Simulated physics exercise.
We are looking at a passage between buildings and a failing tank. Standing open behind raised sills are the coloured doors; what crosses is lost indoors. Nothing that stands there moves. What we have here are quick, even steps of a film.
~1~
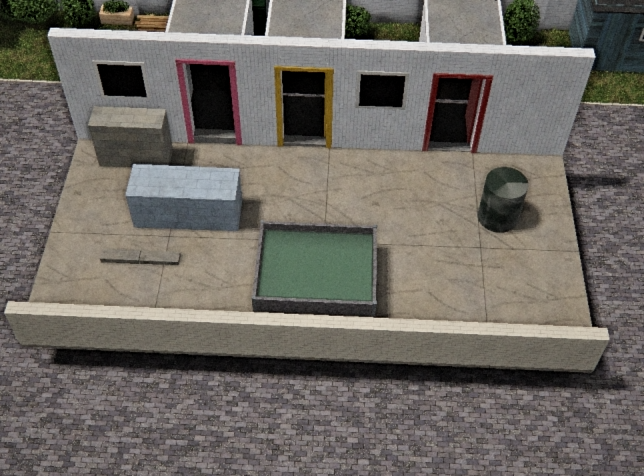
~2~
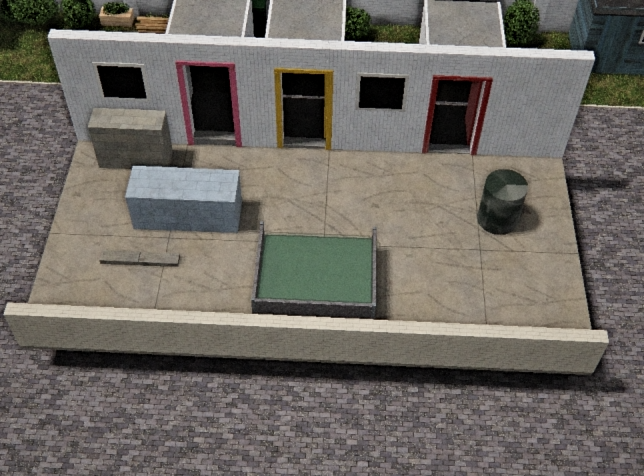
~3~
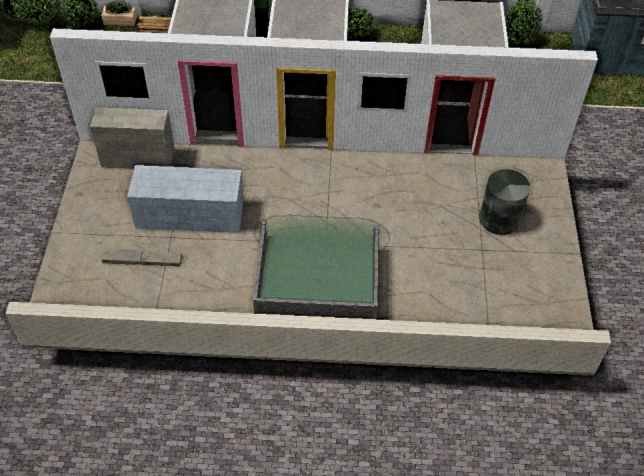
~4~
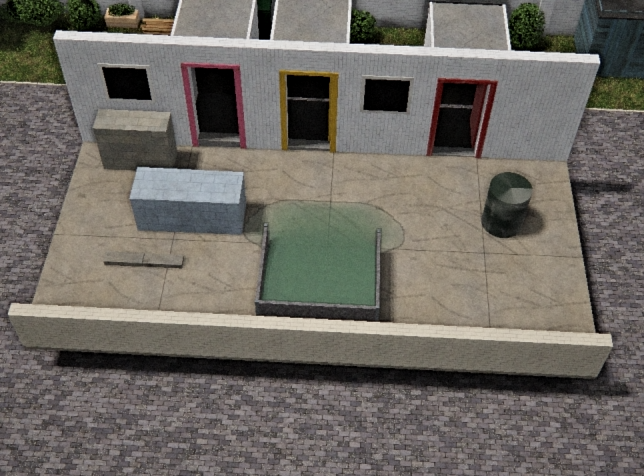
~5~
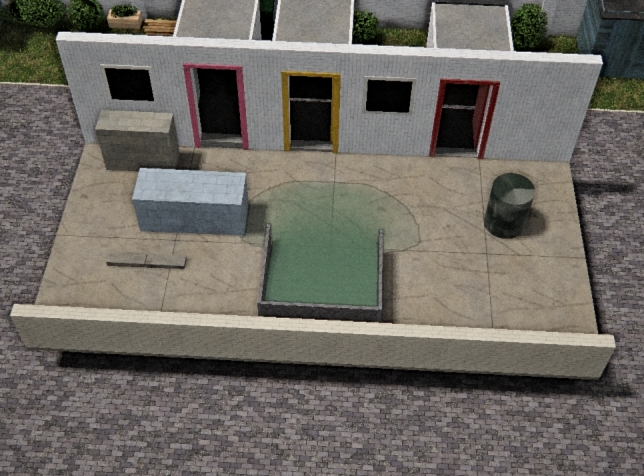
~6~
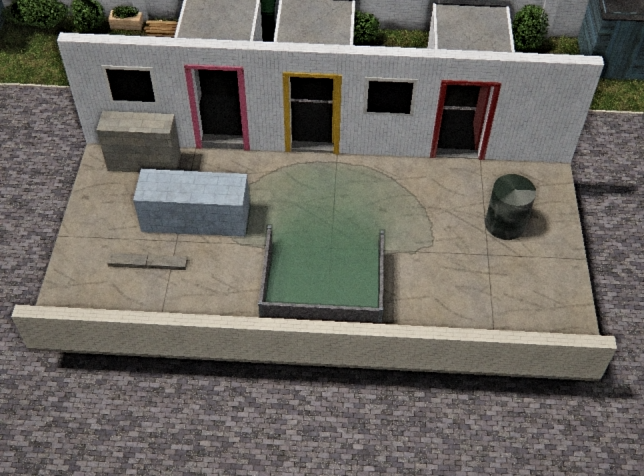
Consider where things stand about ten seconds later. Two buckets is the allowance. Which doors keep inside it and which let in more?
Here is how it goes: The red door lets in more; the yellow door lets in more; the pink door keeps inside it.
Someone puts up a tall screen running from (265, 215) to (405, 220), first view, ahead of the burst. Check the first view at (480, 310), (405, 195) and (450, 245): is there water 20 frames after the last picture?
Submerged; untouched; submerged.
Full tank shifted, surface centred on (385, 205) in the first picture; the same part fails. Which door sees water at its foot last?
In my view it is the one in pink.
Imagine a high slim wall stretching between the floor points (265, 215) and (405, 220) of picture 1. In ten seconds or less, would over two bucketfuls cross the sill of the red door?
As for that door, the red door comes in short.
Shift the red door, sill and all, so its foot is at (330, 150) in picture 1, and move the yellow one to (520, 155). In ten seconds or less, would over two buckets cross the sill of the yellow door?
Here the yellow door remains short of it.
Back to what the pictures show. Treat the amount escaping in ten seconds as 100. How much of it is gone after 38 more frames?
It comes to around 70 per cent.
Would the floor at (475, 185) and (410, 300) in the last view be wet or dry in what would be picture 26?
In order: Swamped and spared.
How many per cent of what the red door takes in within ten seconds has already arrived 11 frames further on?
Roughly 10 per cent.
A moment on, water covers 25 % of the floor; the red door not reached, the yellow door over two buckets in, the pink door wet at the sill, nothing in.
Next, water covers 30 % of the floor; the red door under two buckets in, the yellow door far over two buckets in, the pink door wet at the sill, nothing in.
Then, water covers 40 % of the floor; the red door over two buckets in, the yellow door far over two buckets in, the pink door wet at the sill, nothing in.
Later, water covers 50 % of the floor; the red door over two buckets in, the yellow door far over two buckets in, the pink door under two buckets in.
In the end, water covers 60 % of the floor; the red door over two buckets in, the yellow door far over two buckets in, the pink door under two buckets in.
